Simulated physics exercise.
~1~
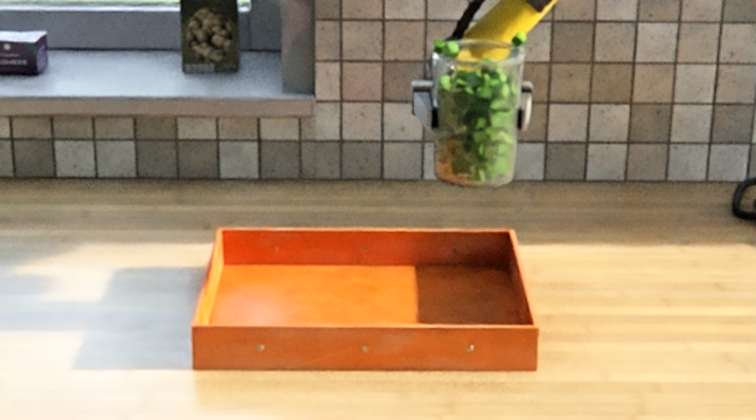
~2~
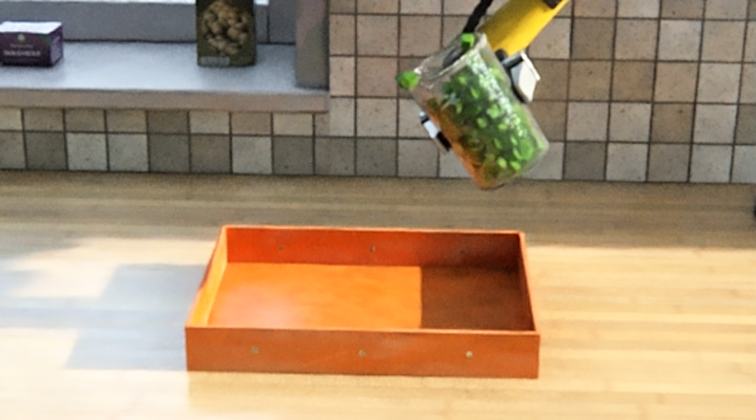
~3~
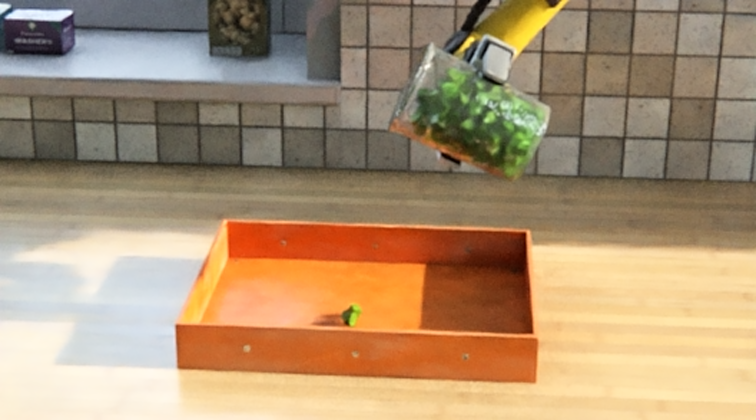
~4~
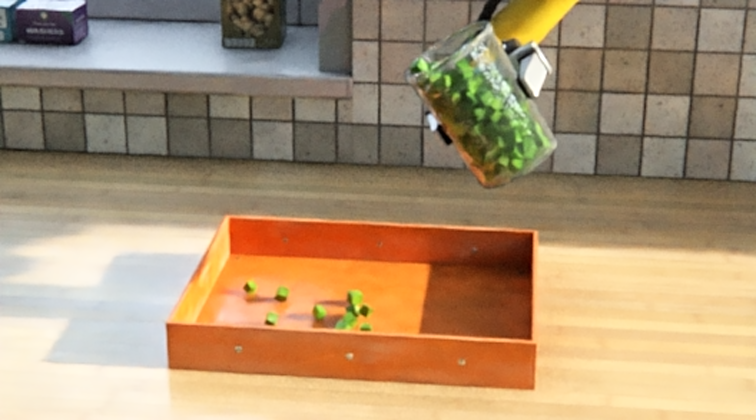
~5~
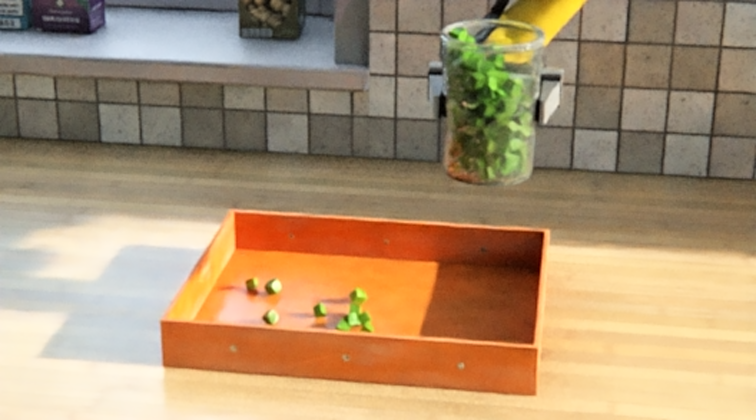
At first, a yellow robot arm holds a clear cup filled with green vegetable dice upright above a wooden table, where a shallow orange tray rests in front of a tiled wall. The arm tips the cup to the left, and the dice shift toward its mouth. It then leans the cup nearly onto its side, and a first green piece lands in the tray. As the cup begins turning back up, more pieces lie scattered across the tray. Finally the cup is upright again, still mostly full, with only a small scattering of dice in the tray.
